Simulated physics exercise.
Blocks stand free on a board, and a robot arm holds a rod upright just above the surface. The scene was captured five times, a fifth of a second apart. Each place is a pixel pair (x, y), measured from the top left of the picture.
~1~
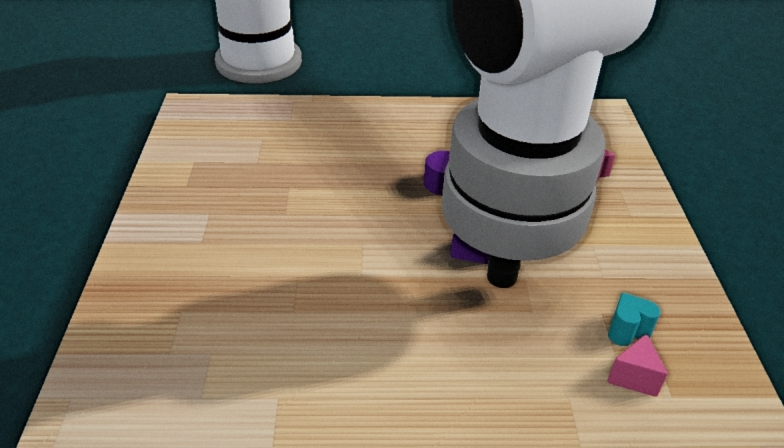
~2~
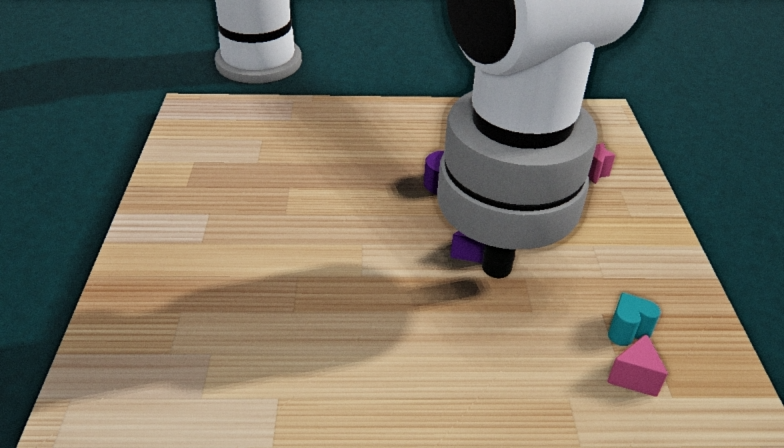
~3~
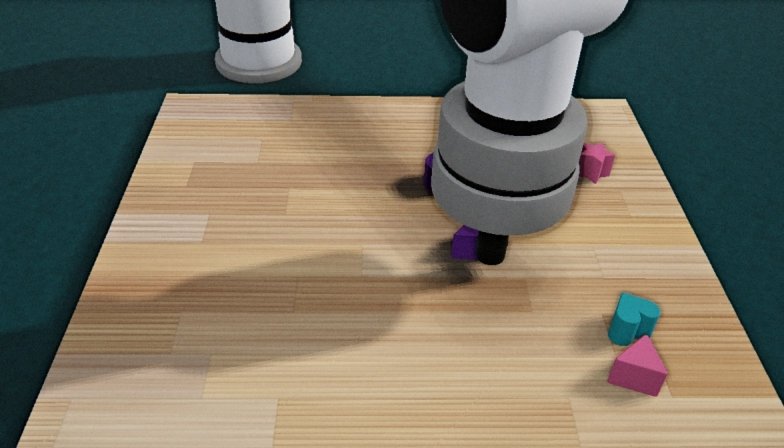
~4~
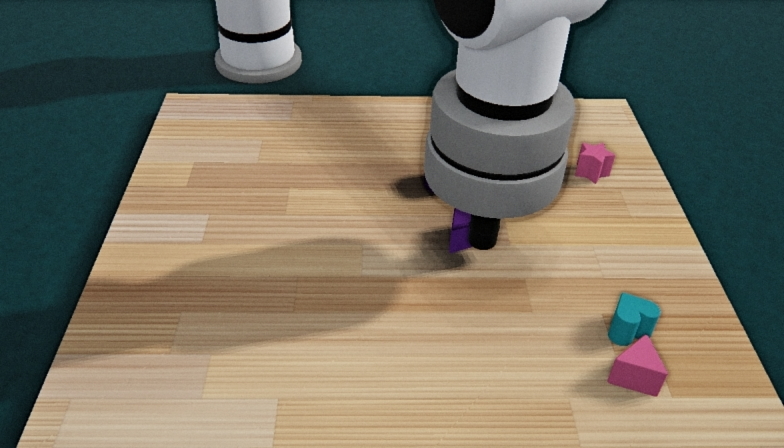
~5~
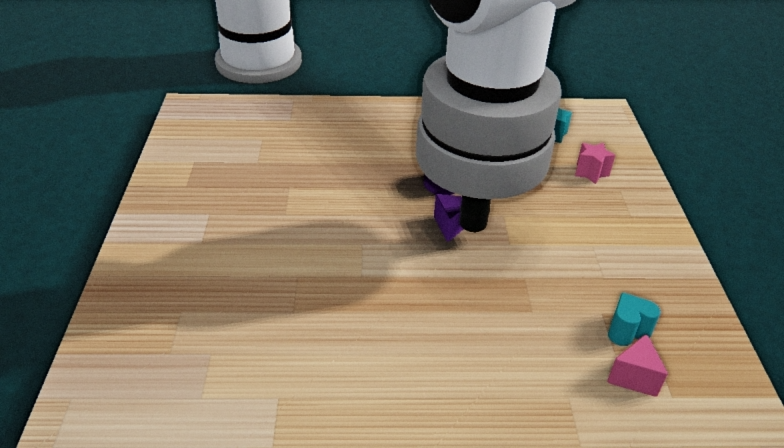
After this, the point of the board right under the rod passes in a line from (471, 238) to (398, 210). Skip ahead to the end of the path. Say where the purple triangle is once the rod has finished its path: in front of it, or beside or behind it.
I believe the purple triangle loses its place ahead of the rod and slips off.
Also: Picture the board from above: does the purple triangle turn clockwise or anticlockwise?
It twists with the clock when seen from above.
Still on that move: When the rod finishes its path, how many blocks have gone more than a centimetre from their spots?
Blocks that move over 1 cm: One.
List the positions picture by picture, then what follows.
Tip of the rod (502, 279), middles of tops, purple circular block (445, 161), purple triangle hidden, in the first picture.
Rod (497, 269), nothing pushed, in the second picture.
Rod (490, 257), purple triangle partly hidden, in the third picture.
Rod (482, 242), purple triangle (467, 217), in the fourth picture.
Rod (473, 224), purple circular block hidden, purple triangle (454, 203), in the fifth picture.
Halfway along, rod (435, 210); purple triangle (424, 186), turned 35° clockwise.
At the end, rod (399, 196); purple circular block unmoved; purple triangle (407, 173), turned 70° clockwise.
